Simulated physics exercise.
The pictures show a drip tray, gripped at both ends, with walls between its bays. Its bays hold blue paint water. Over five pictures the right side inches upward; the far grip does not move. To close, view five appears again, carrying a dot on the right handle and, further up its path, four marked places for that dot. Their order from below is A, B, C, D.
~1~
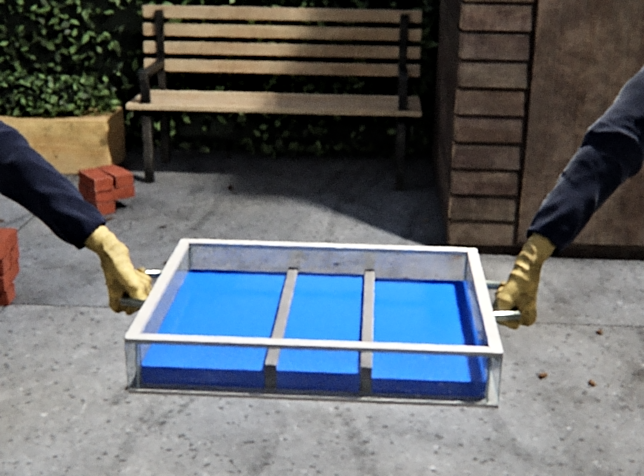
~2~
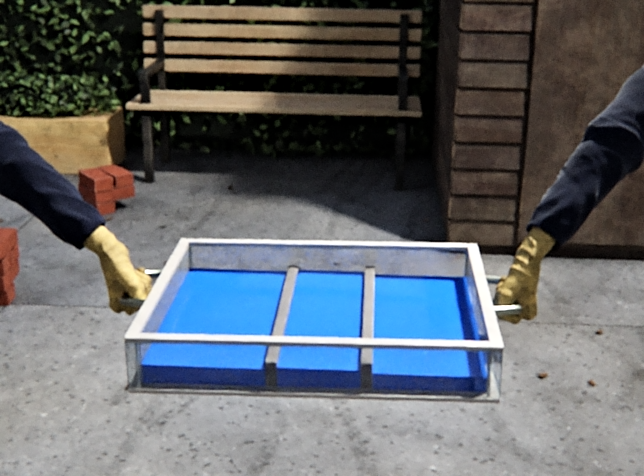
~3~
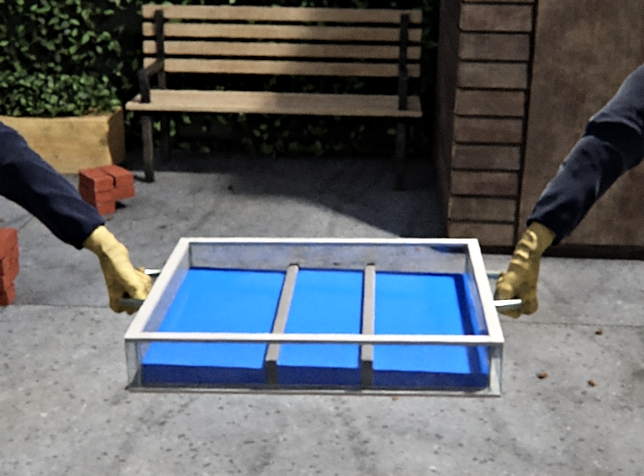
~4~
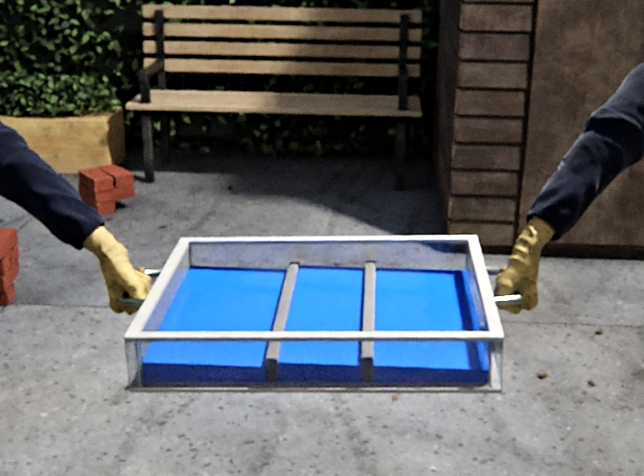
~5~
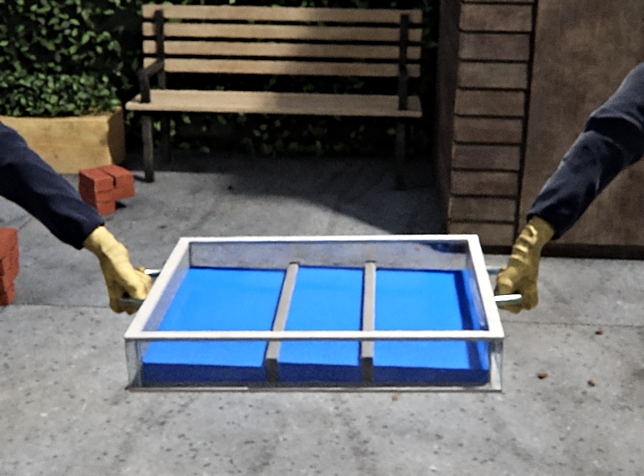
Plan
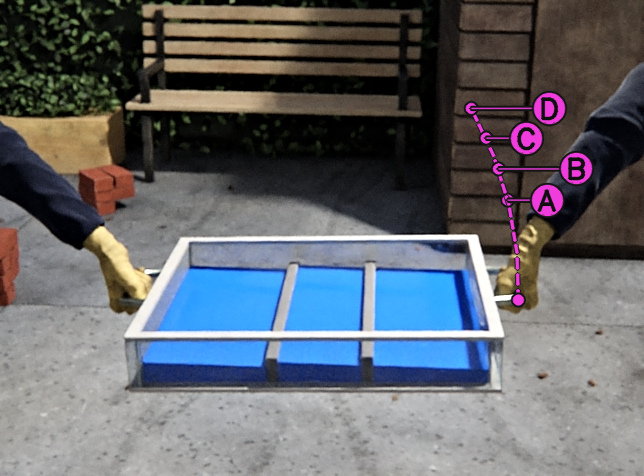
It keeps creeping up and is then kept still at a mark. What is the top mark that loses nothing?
The answer is mark A.
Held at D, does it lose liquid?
Yes.
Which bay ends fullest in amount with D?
It is the left one.
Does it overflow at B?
Yes, it does.
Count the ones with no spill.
One.
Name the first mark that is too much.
Mark B.
In magenta, A at (507, 200); B at (498, 168); C at (486, 138); D at (471, 108).
With A, nothing spills; the left bay holds the most.
With B, about 9 % goes over the rim.
With C, about 26 % goes over the rim.
With D, about 39 % goes over the rim.
